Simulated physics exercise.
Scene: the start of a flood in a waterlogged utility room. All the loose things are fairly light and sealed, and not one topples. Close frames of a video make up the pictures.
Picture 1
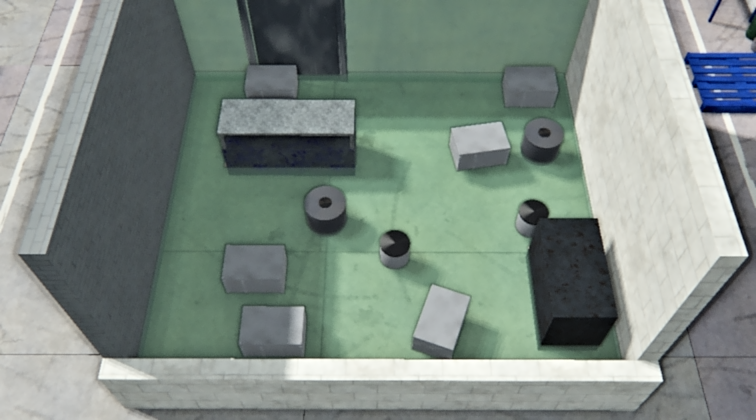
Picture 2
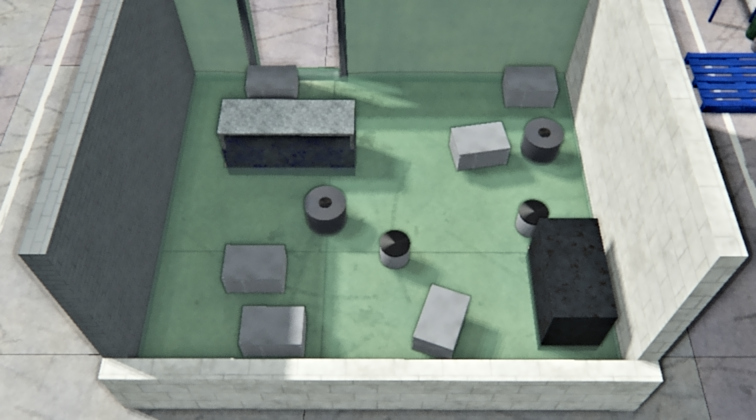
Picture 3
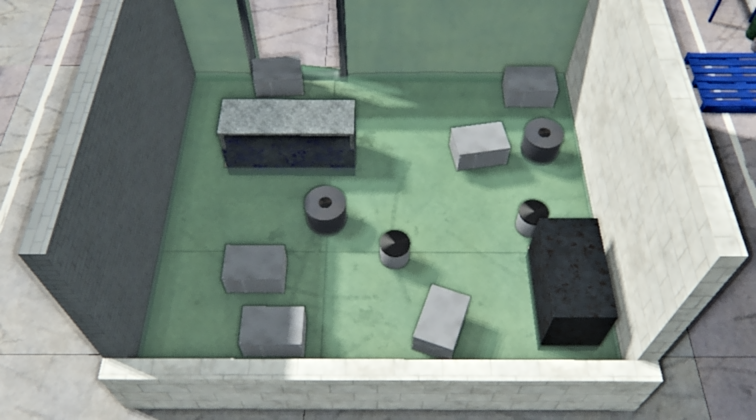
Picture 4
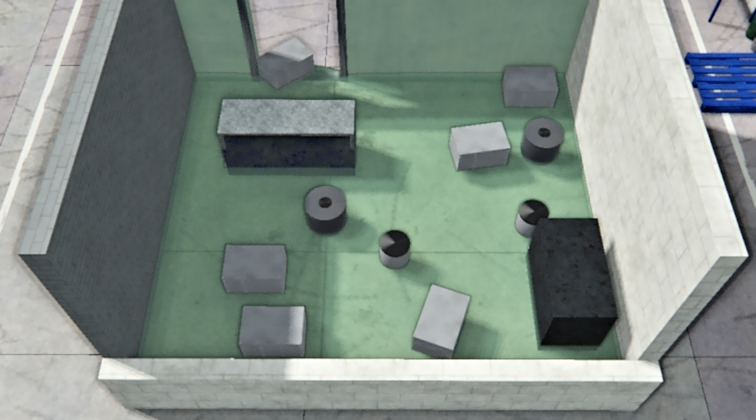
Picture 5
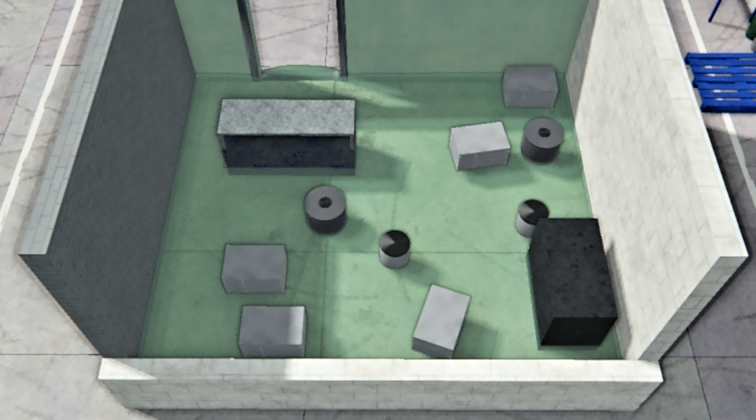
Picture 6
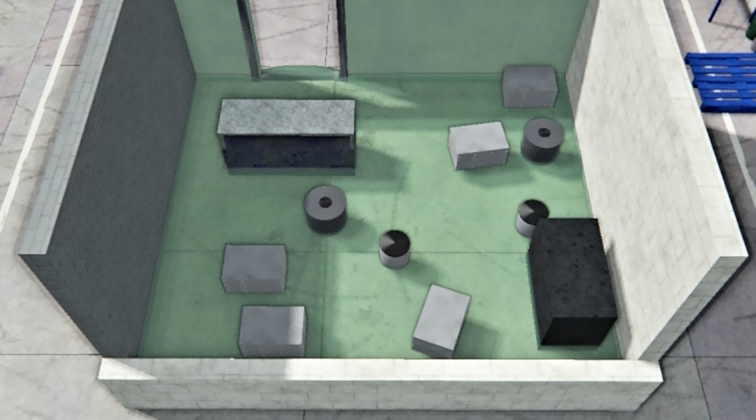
A gray block by the back doorway shifts, turns and moves out of the green-floored room.
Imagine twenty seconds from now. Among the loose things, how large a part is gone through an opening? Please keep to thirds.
Keeping to thirds, less than one third.
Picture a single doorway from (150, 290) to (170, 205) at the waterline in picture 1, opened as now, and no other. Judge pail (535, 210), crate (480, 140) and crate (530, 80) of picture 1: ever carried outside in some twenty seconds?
Lab log - 1: Retained; 2: Retained; 3: Retained.
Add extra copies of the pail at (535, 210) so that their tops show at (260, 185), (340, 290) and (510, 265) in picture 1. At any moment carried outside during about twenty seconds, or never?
Escapes; remains; remains.
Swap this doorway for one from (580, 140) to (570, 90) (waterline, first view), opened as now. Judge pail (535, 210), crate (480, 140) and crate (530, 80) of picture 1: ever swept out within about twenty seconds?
My answer, each in turn: Lost, lost, lost.
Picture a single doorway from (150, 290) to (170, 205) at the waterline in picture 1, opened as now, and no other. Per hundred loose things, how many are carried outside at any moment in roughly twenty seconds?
Roughly 40 %.
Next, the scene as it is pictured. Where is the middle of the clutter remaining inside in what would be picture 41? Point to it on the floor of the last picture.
Average floor point: Approx. (392, 203).
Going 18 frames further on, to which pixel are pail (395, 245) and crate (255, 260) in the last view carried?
First near (395, 213), second near (246, 234).
A moment on, 1 of 10 are out; 9 afloat.
Next, 1 of 10 are out; 9 afloat.
Later, 2 of 10 are out; 8 afloat.
In the end, 2 of 10 are out; 8 afloat.
